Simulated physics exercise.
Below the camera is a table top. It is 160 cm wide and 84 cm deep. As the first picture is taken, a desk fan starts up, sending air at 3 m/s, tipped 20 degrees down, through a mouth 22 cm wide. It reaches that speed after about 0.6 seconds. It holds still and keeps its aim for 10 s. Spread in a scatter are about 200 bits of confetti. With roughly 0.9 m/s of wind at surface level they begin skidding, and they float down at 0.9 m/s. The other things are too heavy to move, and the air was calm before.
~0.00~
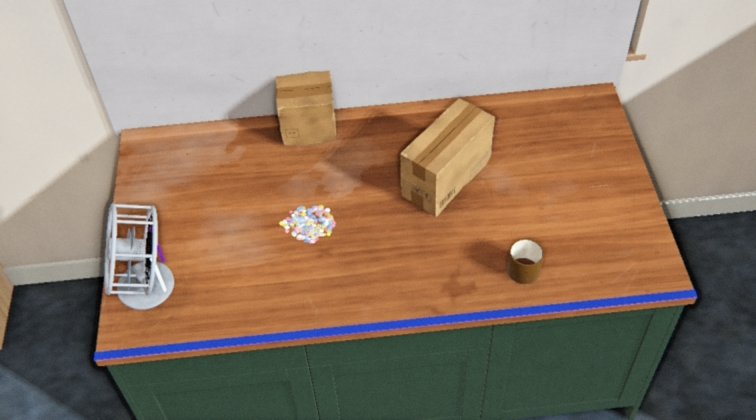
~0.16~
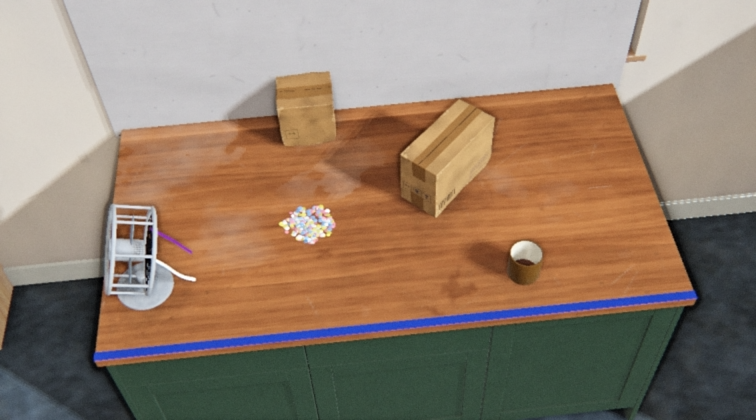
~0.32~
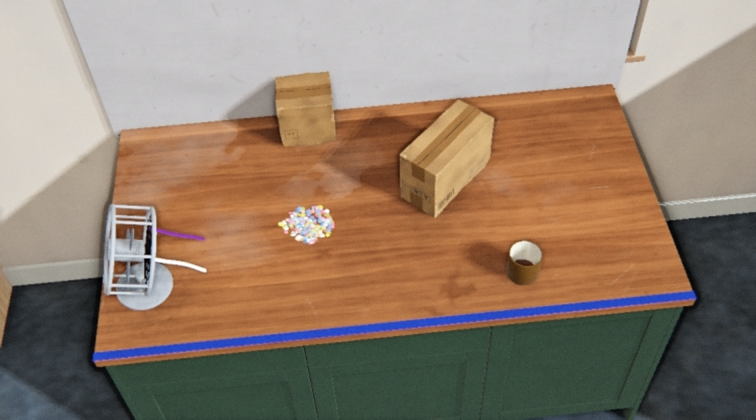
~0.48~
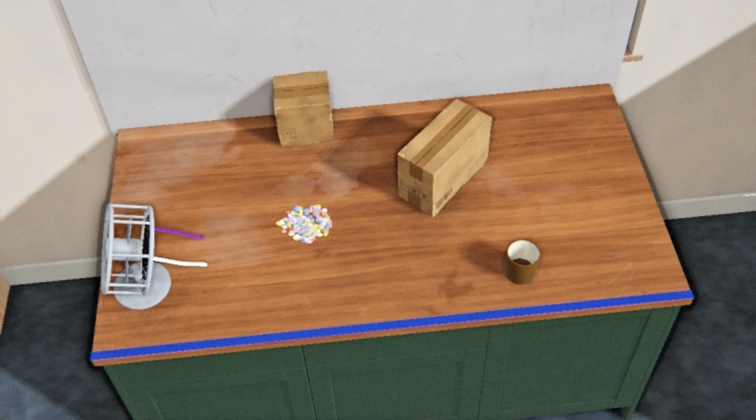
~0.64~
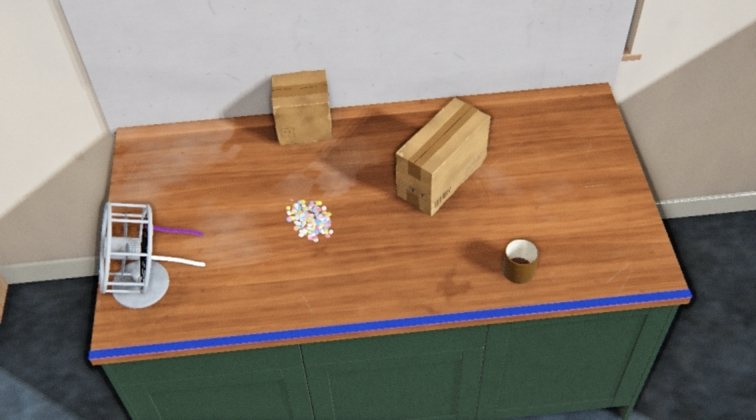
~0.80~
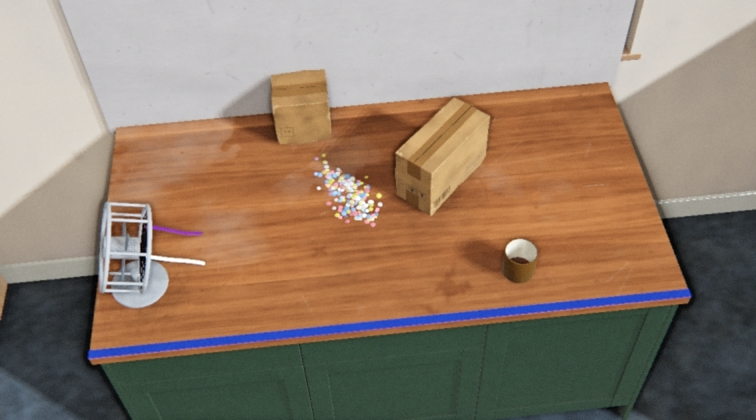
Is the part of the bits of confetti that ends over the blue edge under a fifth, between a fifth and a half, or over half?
It is under twenty percent.
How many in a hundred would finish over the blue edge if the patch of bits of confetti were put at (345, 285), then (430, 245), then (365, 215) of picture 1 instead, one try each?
Try by try: About 100 per cent, 4 per cent and 0 per cent.
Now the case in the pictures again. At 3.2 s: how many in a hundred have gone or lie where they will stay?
The share is roughly 80 %.
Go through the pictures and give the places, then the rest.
In the first picture, the middle of the bits of confetti is near (308, 224), none has stirred yet and the mouth of the desk fan is at (130, 250).
In the second picture, the middle of the bits of confetti is near (307, 225), none has stirred yet and the blue edge is centred on (399, 330).
In the third picture, the middle of the bits of confetti is near (307, 225), none has stirred yet, the top of a box is at (303, 89) and the top of a box is at (448, 136).
In the fourth picture, the middle of the bits of confetti is near (305, 224) and none has stirred yet.
In the fifth picture, the middle of the bits of confetti is near (311, 219), the farthest in sight from the desk fan is at (329, 214) and about 40 % have left their places.
In the sixth picture, the middle of the bits of confetti is near (350, 195), the farthest in sight from the desk fan is at (367, 177) and all have left their places.
After 2.0 s the count stands so, 0 % are over the blue edge; the middle of those still in play is near (505, 92).
After 3.2 s the count stands so, 0 % are over the blue edge; the middle of those still in play is near (437, 97).
After 5.5 s the count stands so, 0 % are over the blue edge.
After 10.0 s, at the end, 0 % are over the blue edge.
